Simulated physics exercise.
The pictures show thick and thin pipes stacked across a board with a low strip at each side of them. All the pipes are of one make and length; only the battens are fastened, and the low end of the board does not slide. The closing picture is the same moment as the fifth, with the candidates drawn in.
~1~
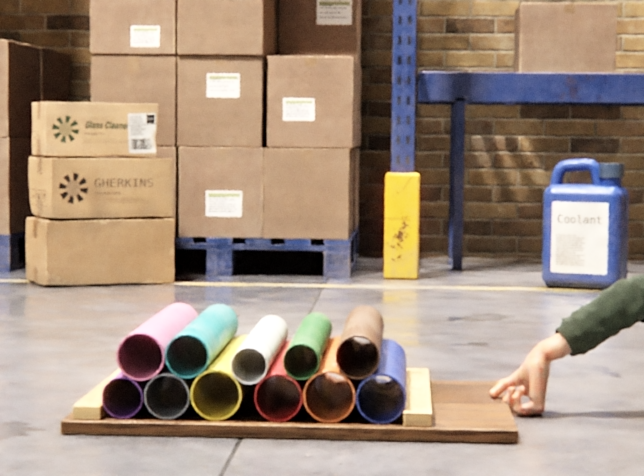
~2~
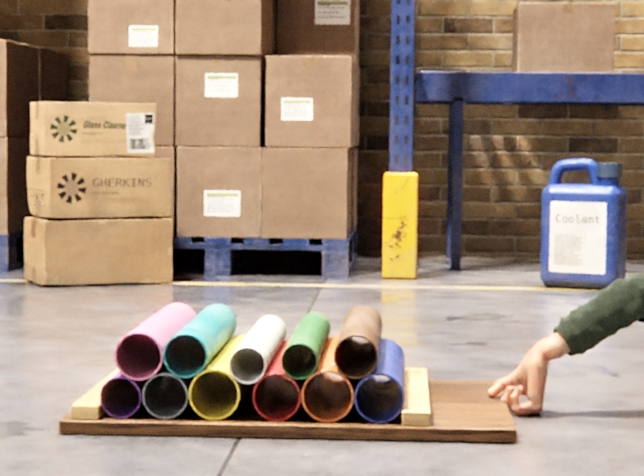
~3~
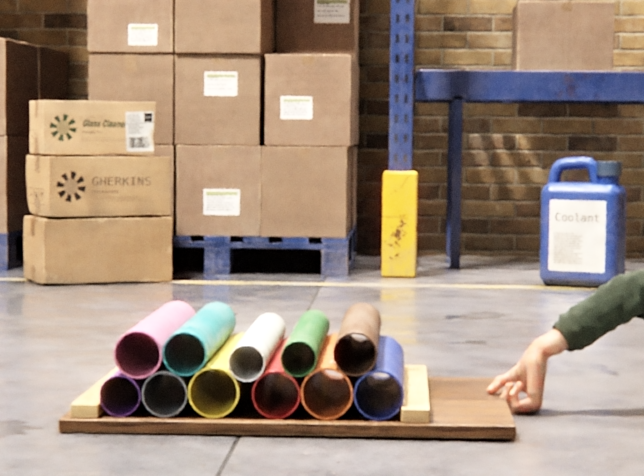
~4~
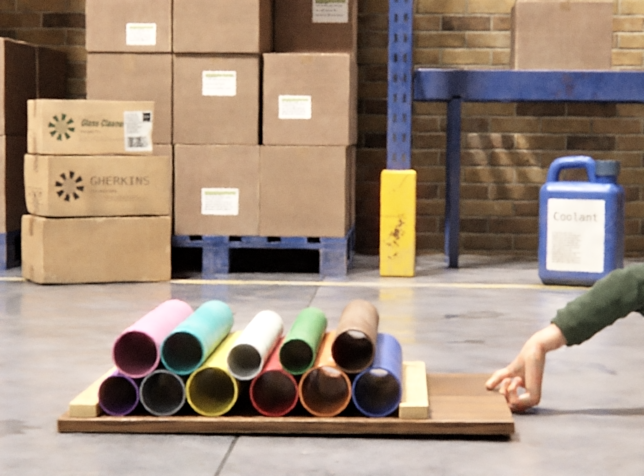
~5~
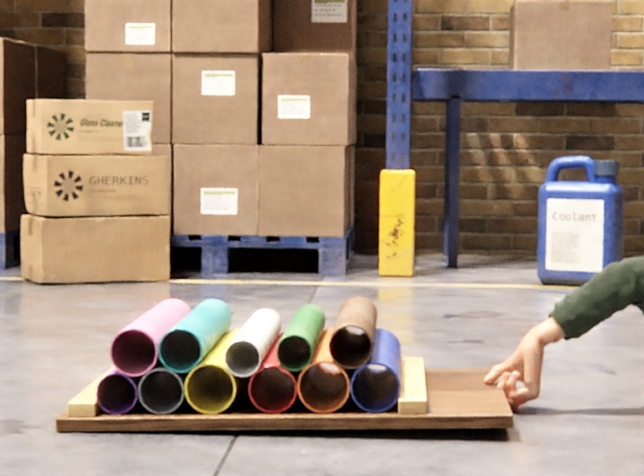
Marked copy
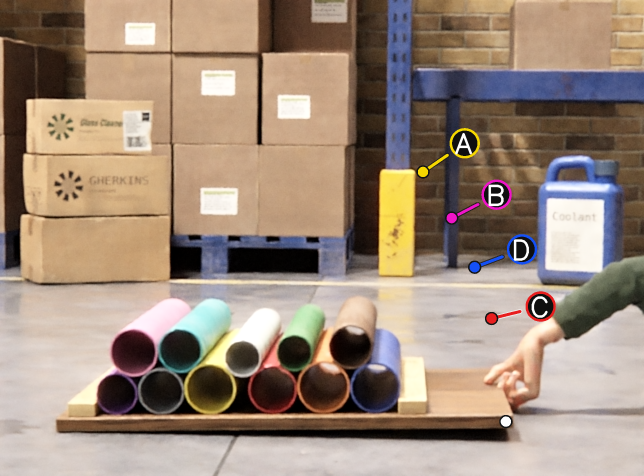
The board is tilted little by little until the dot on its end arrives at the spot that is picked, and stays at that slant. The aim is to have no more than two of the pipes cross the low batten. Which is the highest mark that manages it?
The last mark within the limit is B.
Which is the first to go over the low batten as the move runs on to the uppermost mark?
First is the pink one.
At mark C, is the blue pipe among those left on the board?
Yes, with C.
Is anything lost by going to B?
Yes.
On the marked copy, A at (423, 172); B at (452, 218); C at (491, 318); D at (475, 267); the white dot at (506, 422).
Following B. Soon after the start, board at 17°.
Later, board at 28°.
In the end, board at 28°, two over the low batten (pink, turquoise).
As for the rest, A five over the low batten; C none over the low batten; D none over the low batten.
